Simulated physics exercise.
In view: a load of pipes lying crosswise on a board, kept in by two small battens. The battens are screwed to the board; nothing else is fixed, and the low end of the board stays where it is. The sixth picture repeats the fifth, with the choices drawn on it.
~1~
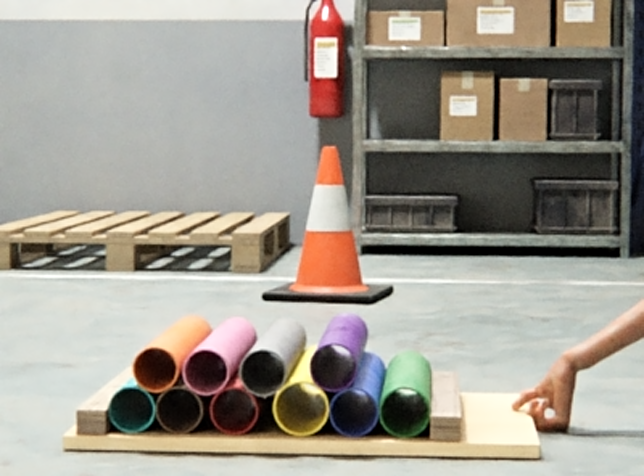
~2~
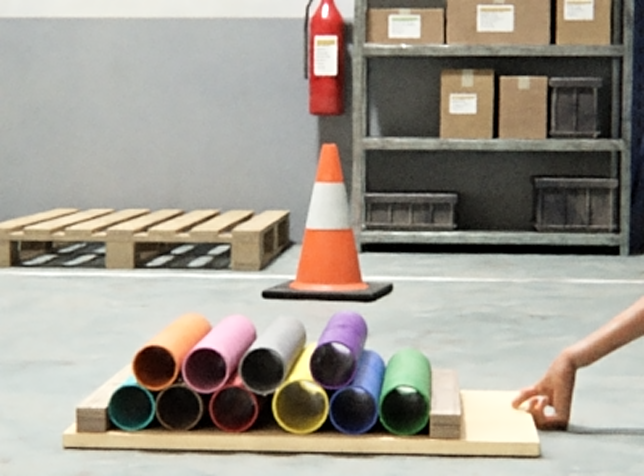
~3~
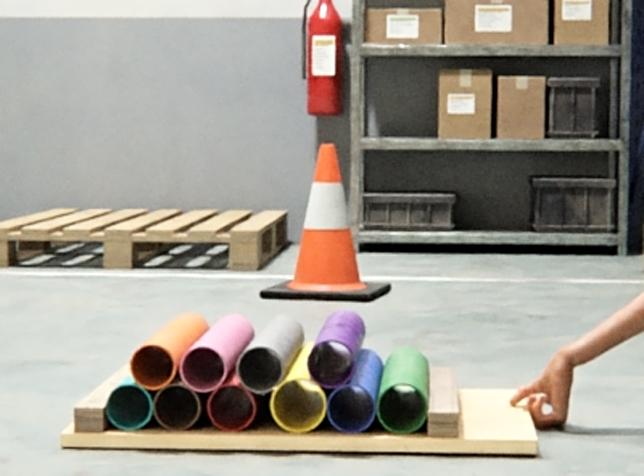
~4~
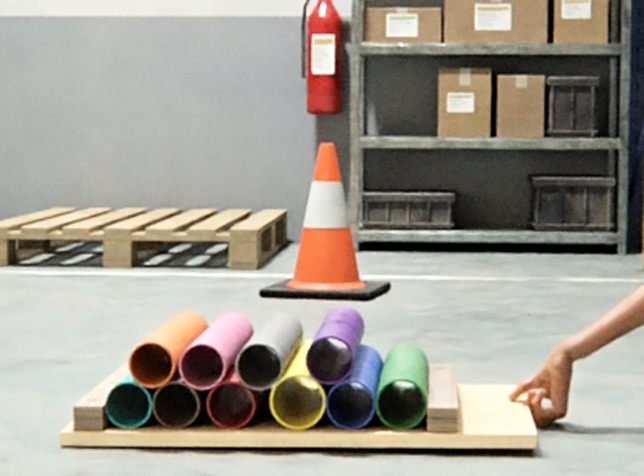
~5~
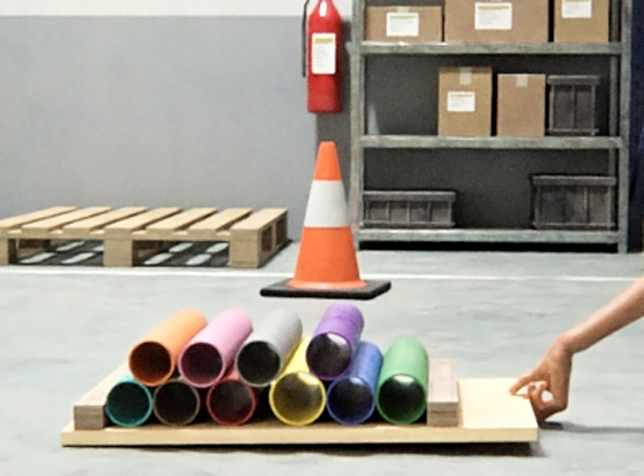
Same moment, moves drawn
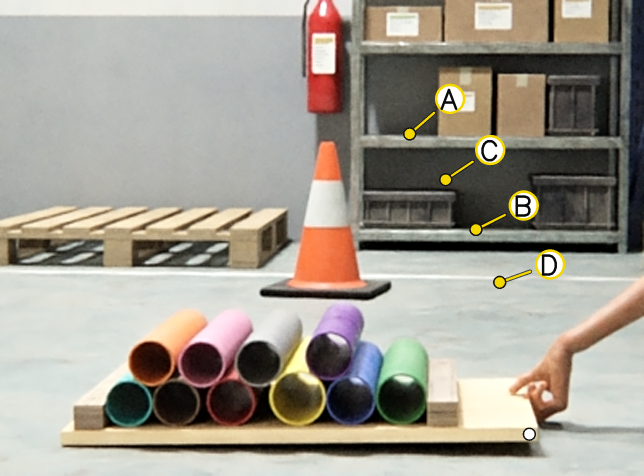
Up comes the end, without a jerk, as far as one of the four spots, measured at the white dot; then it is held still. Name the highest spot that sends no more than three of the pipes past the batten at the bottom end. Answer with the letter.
The last mark within the limit is C.
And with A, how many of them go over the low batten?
At A the number is four.
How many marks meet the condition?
The number is three.
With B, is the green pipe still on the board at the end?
Yes.
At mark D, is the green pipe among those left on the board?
Yes.
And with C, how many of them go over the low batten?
It comes to three.
On the copy, A at (410, 134); B at (476, 230); C at (446, 180); D at (500, 282); the white dot at (529, 434).
On C. First, board at 19°.
Then, board at 34°.
Finally, board at 34°, three over the low batten (grey, orange, pink).
By contrast, A four over the low batten (grey, orange, pink, purple); B three over the low batten (grey, orange, pink); D none over the low batten.
